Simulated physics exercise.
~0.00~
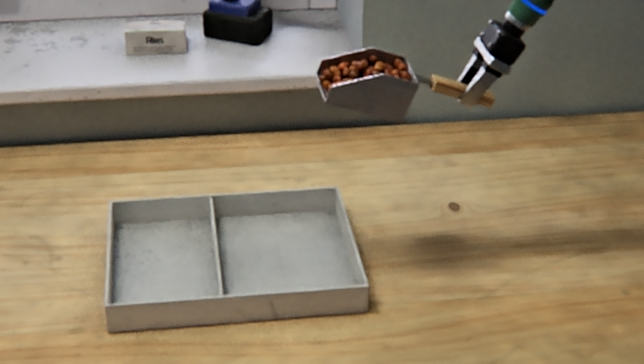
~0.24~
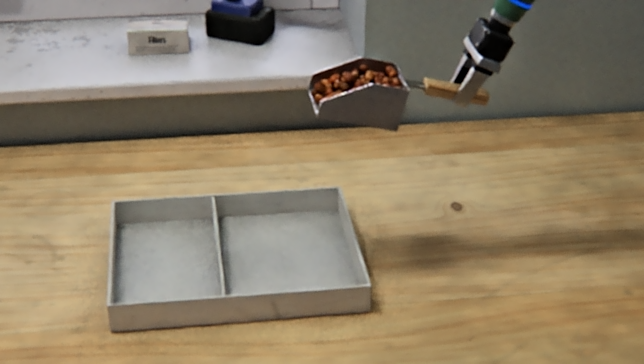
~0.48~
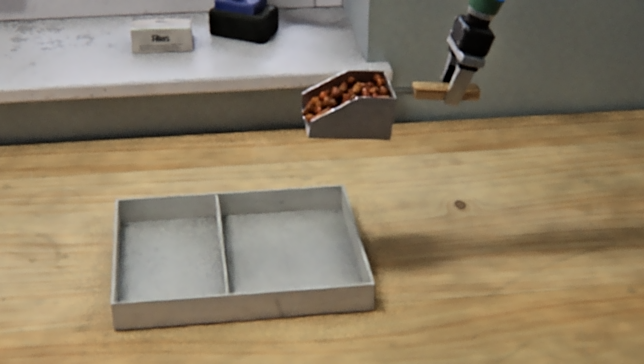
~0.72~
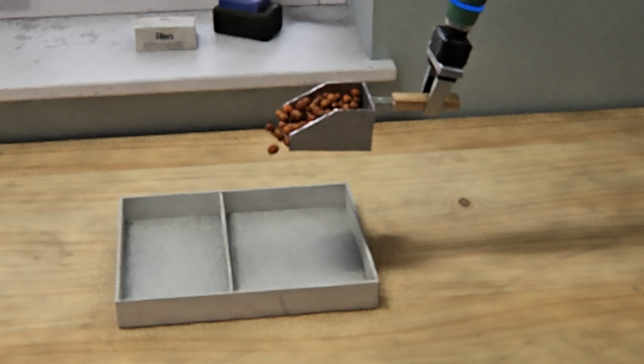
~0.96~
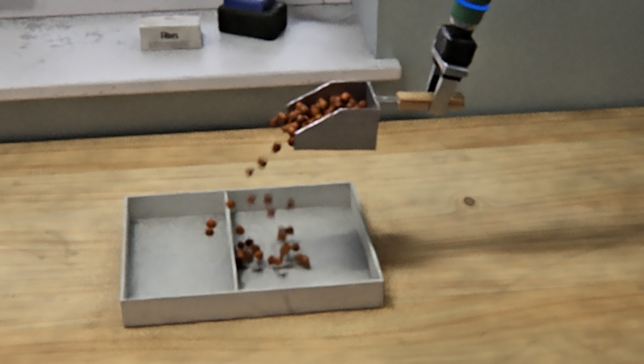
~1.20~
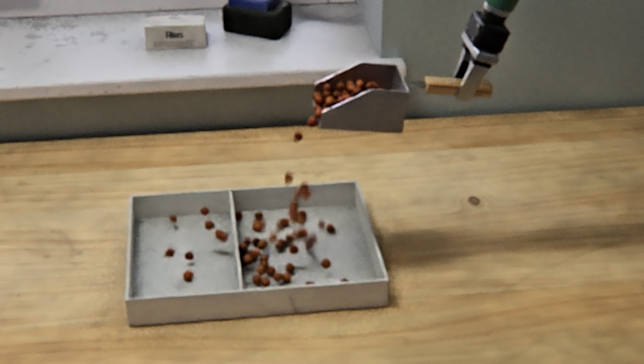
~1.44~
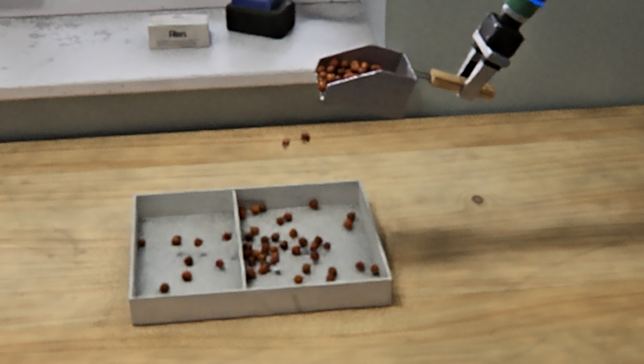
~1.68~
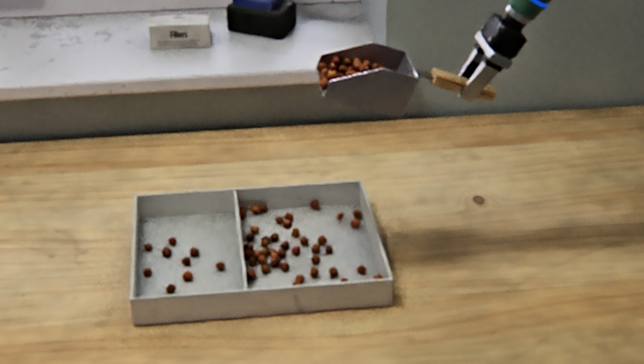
Hazelnuts spilled from an open-fronted metal scoop as a robotic arm lowered it leftward and tipped it over a divided grey tray. The arm then drew back up, leaving nuts scattered mostly in the right section, some in the left, and many still in the scoop.
